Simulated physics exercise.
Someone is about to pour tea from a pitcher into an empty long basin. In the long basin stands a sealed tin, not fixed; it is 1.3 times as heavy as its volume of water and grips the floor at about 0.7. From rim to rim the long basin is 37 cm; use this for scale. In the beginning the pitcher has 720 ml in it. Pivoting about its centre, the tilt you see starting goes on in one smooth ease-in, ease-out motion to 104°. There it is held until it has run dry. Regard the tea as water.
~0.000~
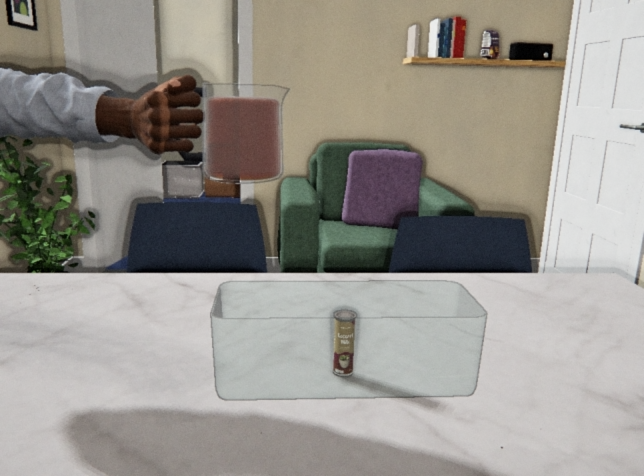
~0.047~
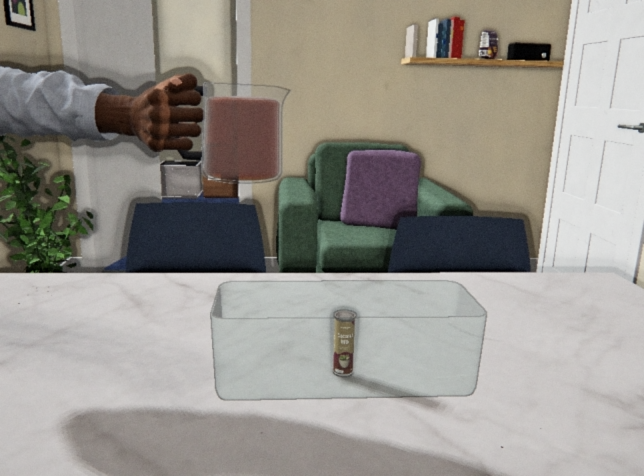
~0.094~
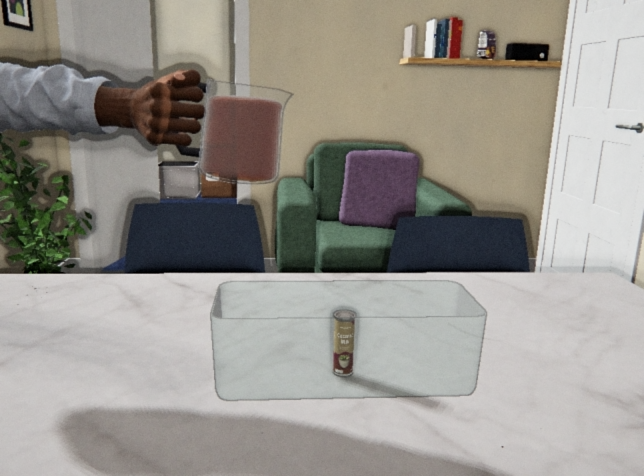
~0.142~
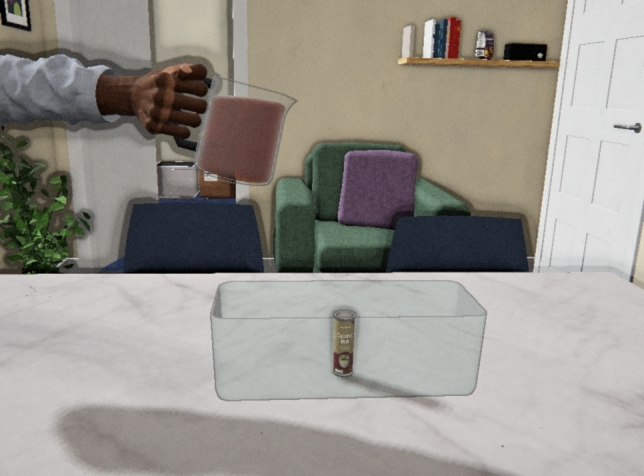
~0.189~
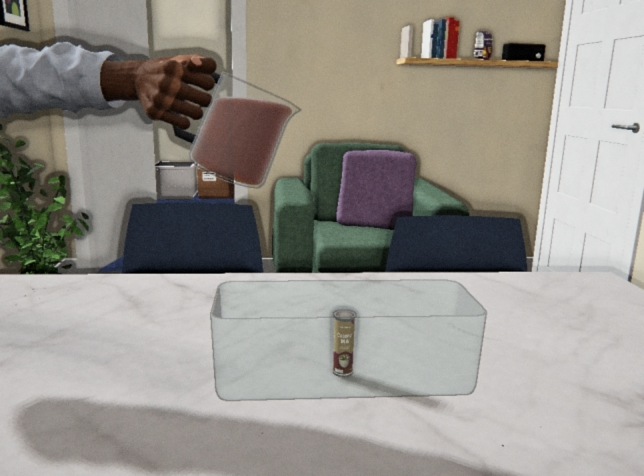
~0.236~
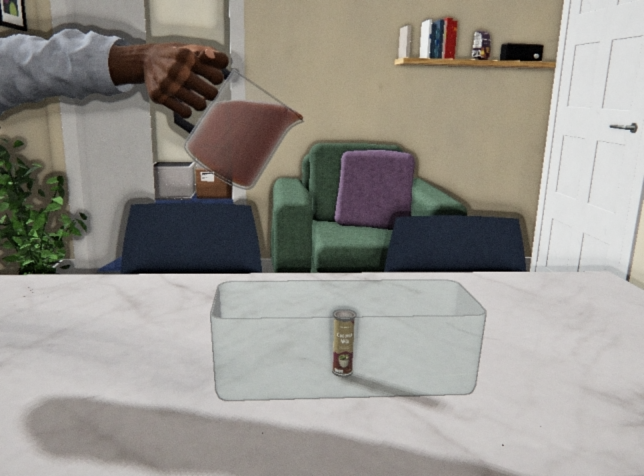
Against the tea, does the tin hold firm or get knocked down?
It rides it out.
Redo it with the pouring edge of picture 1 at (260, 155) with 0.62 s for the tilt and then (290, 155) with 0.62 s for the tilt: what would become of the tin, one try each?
The tin overturns the first time and overturns the second time.
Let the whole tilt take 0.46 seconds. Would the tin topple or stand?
The tin would stay balanced.
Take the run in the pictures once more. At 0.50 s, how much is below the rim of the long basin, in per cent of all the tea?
Fraction in basin: Approx. 4%.
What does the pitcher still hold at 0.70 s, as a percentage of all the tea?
I'd say some 20 per cent remains.
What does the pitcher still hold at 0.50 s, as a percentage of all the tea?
Roughly 62 %.
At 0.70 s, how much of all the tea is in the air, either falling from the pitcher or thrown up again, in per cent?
32 in a hundred, give or take.
After 0.50 s the tilt is 95° and 63 per cent is still to pour; the tin stands where it began.
After 0.70 s the tilt is 104° and 21 per cent is still to pour; the tin stands where it began.
After 0.90 s the tilt is 104° and 6 per cent is still to pour; the tin stands where it began.
After 1.12 s the tilt is 104° and 1 per cent is still to pour; the tin stands where it began.
In the end the tin stands where it began.
